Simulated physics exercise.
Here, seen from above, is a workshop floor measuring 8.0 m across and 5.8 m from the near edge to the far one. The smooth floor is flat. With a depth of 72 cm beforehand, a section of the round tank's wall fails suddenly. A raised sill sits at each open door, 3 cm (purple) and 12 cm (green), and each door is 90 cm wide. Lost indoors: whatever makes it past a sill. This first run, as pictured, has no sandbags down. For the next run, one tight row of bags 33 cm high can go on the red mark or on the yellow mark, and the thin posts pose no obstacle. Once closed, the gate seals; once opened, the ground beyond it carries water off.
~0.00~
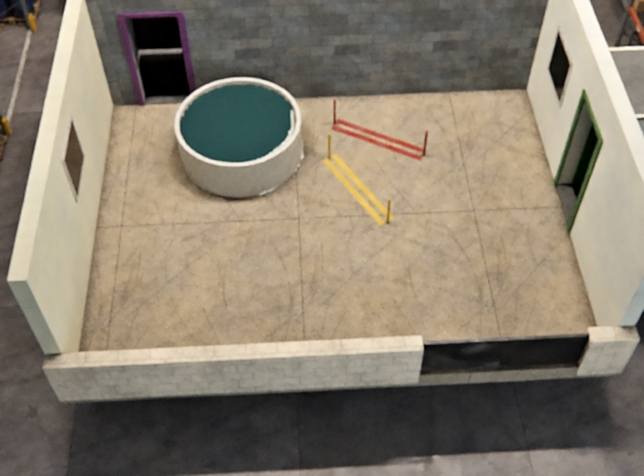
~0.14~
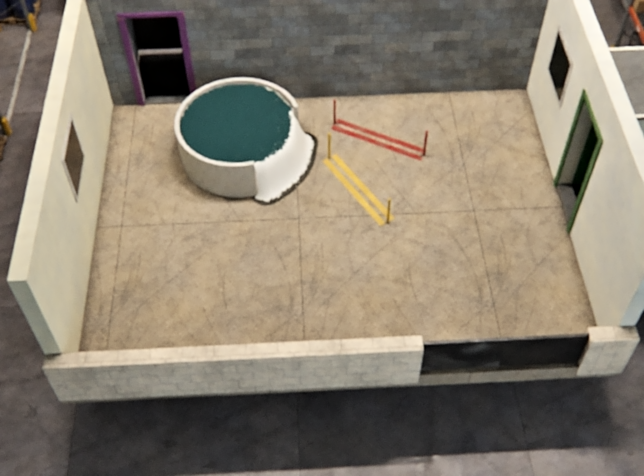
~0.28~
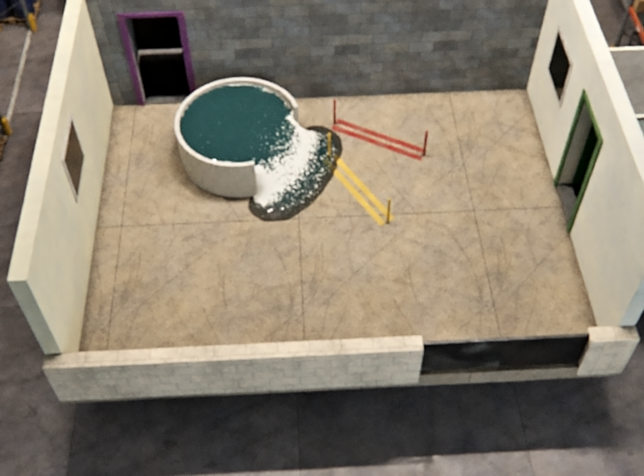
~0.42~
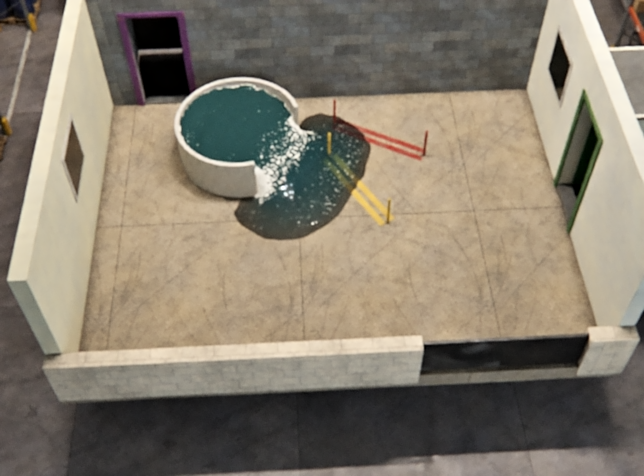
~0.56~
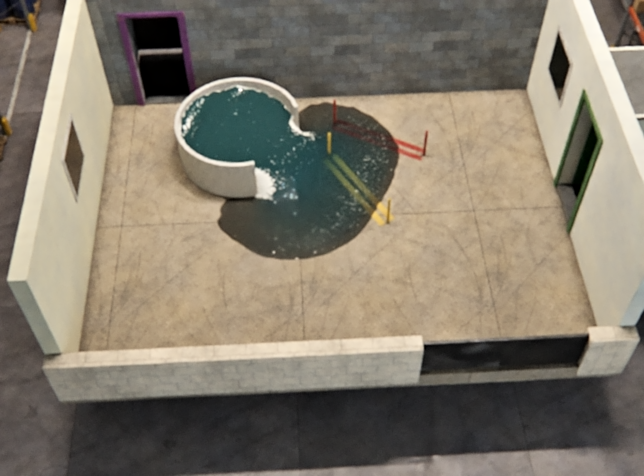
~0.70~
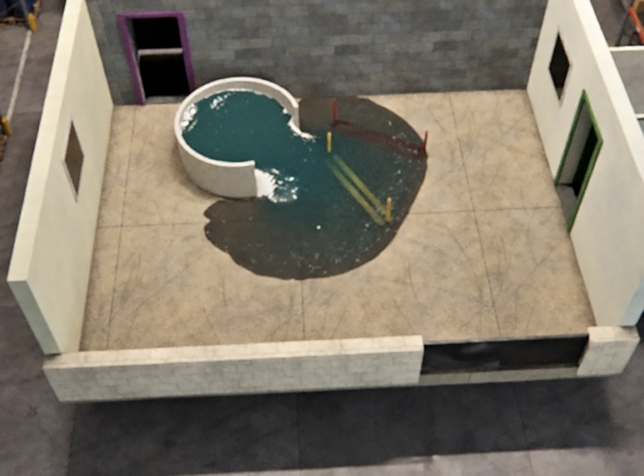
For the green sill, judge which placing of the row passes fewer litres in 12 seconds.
I would choose yellow.
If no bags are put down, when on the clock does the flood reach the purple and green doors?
So it gets to purple at 9.0 s and to green at 1.6 s.
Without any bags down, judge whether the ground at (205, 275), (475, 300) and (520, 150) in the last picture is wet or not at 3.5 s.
One by one, I'd say spared, swamped and swamped.
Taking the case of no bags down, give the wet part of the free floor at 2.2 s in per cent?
Something near 65 per cent.
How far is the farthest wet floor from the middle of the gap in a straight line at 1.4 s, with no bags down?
4.4 m.
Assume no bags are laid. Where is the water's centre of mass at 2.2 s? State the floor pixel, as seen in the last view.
The water's centre sits near (361, 195).
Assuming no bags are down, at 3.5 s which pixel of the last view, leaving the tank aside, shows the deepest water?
(592, 352) or thereabouts.
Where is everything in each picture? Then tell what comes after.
In the first frame, still water, 72 cm deep, in the round tank at (238, 123).
In the second frame, water pours out at (291, 161) and has run 0.9 m, to (302, 135); typically 8 cm deep outside, 72 cm at the round tank's back.
In the third frame, the front is at (324, 131), 1.1 m from the gap at (291, 163); 1.4 m2 of floor is under water; 72 cm left at the back of the round tank.
In the fourth frame, the front is at (353, 130), 1.5 m from the gap at (291, 164); 3.3 m2 of floor is under water; 71 cm left at the back of the round tank.
In the fifth frame, water pours out at (291, 165) and has run 1.9 m, to (387, 136); typically 6 cm deep outside, 66 cm at the round tank's back.
In the sixth frame, the front is at (421, 146), 2.4 m from the gap at (291, 164); 8.6 m2 of floor is under water; 58 cm left at the back of the round tank.
After 1.4 s water covers 50 % of the floor and is deepest (28 cm) near (297, 171) in the run without bags; in at the green door, 0 L with no bags, 0 L with the row on red, 0 L on yellow.
After 2.2 s water covers 65 % of the floor and is deepest (24 cm) near (573, 248) in the run without bags; in at the green door, 4 L with no bags, 23 L with the row on red, 0 L on yellow.
After 3.5 s water covers 65 % of the floor and is deepest (28 cm) near (592, 352) in the run without bags; in at the green door, 40 L with no bags, 83 L with the row on red, 0 L on yellow.
After 7.0 s water covers 75 % of the floor and is deepest (12 cm) near (370, 190) in the run without bags; in at the green door, 49 L with no bags, 95 L with the row on red, 15 L on yellow.
After 12.0 s water covers 100 % of the floor and is deepest (8 cm) near (117, 334) in the run without bags; in at the green door, 49 L with no bags, 95 L with the row on red, 16 L on yellow.
